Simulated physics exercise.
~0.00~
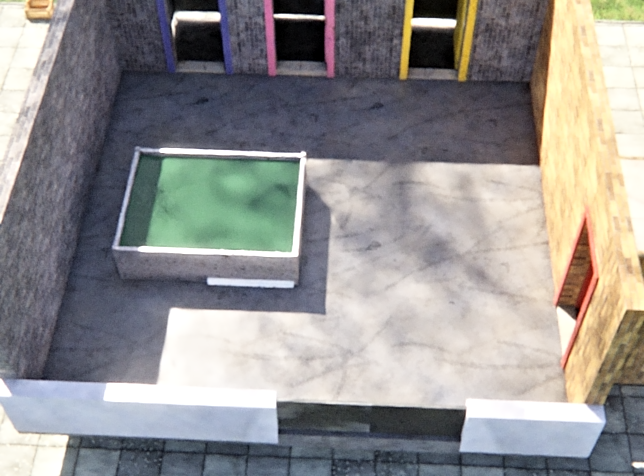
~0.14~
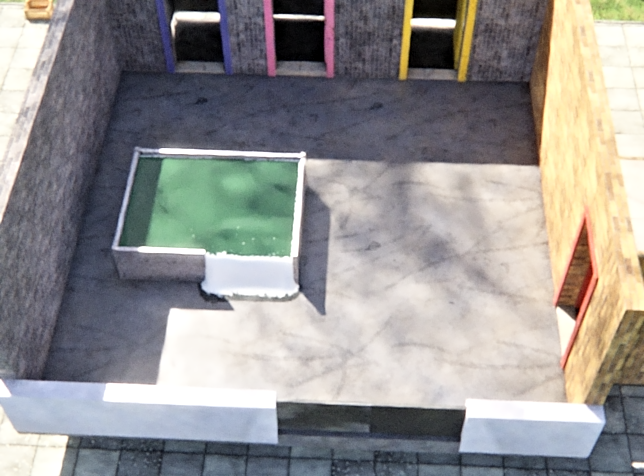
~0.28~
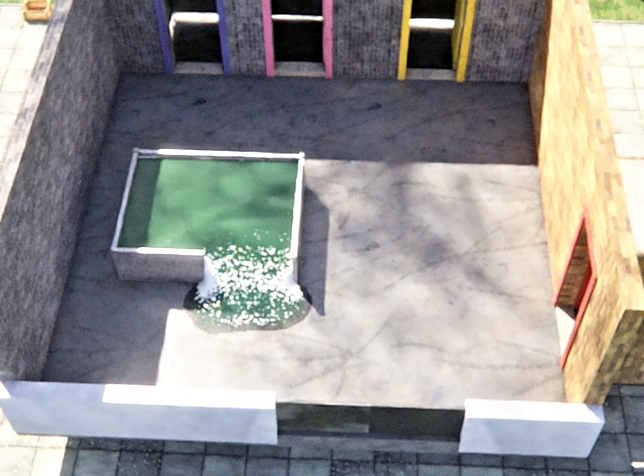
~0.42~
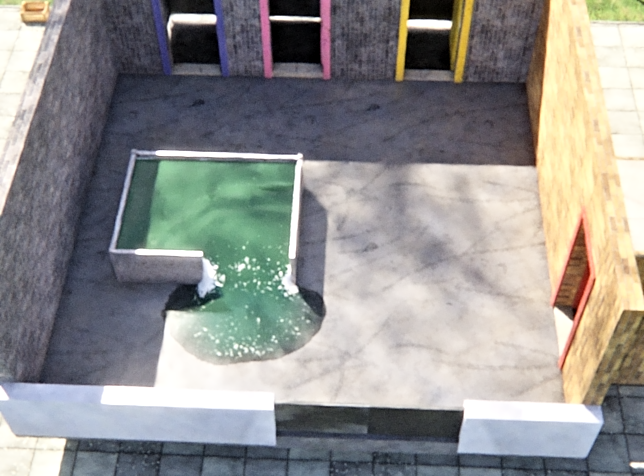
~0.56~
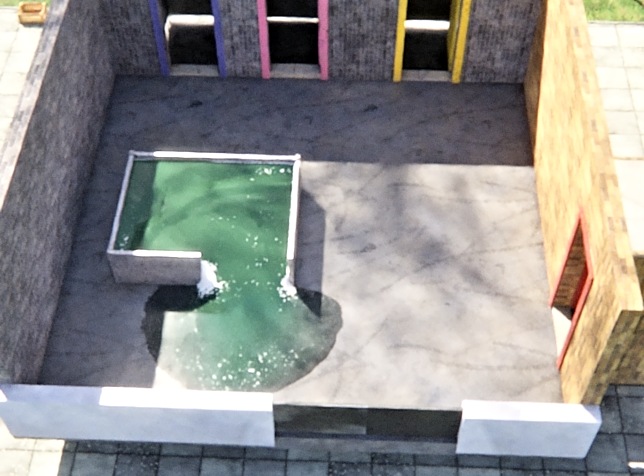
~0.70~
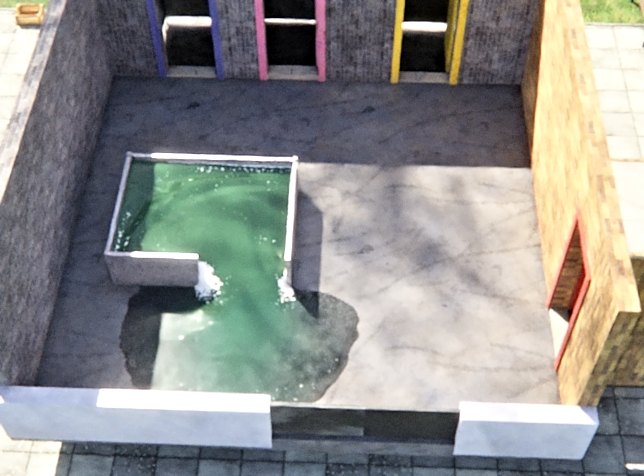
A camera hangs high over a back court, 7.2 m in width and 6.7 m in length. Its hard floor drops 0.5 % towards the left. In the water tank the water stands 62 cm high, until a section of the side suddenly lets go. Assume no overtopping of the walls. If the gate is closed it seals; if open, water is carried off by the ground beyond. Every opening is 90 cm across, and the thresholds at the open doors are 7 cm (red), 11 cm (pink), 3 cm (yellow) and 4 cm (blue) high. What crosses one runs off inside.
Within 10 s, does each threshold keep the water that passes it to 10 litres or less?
At the end, red door: The total grows larger than the cap, pink door: The total remains smaller than the cap, yellow door: The total grows larger than the cap, blue door: The total grows larger than the cap.
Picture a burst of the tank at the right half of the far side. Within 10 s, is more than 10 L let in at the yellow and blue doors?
Against the limit, the yellow door exceeds it and the blue door exceeds it.
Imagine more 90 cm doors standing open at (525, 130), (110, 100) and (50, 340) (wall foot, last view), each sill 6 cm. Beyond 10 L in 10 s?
Less, more, more.
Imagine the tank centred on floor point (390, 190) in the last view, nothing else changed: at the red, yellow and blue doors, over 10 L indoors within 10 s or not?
Red goes beyond, yellow stays inside, blue goes beyond, judged against that limit.
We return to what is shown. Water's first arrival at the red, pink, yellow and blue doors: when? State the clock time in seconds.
So, red at 2.6 s, then pink at 7.0 s, yellow at 6.0 s, and blue at 5.5 s.
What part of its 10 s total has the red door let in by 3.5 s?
Some 15 per cent by then.
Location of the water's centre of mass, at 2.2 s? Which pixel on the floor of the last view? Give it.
(231, 297).
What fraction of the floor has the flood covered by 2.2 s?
Around 25 per cent wet.
After 1.4 s water covers 15 % of the floor and is deepest (36 cm) near (229, 420); red door not reached, pink door not reached, yellow door not reached, blue door not reached.
After 2.2 s water covers 25 % of the floor and is deepest (36 cm) near (230, 408); red door not reached, pink door not reached, yellow door not reached, blue door not reached.
After 3.5 s water covers 35 % of the floor and is deepest (28 cm) near (27, 414); red door 17 cm at the sill, 13 L in, pink door not reached, yellow door not reached, blue door not reached.
After 6.0 s water covers 70 % of the floor and is deepest (18 cm) near (113, 81); red door 12 cm at the sill, 73 L in, pink door not reached, yellow door 3 cm at the sill, 0 L in, blue door 7 cm at the sill, 1 L in.
After 10.0 s water covers 95 % of the floor and is deepest (11 cm) near (277, 85); red door 8 cm at the sill, 98 L in, pink door 11 cm at the sill, 0 L in, yellow door 7 cm at the sill, 49 L in, blue door 7 cm at the sill, 38 L in.
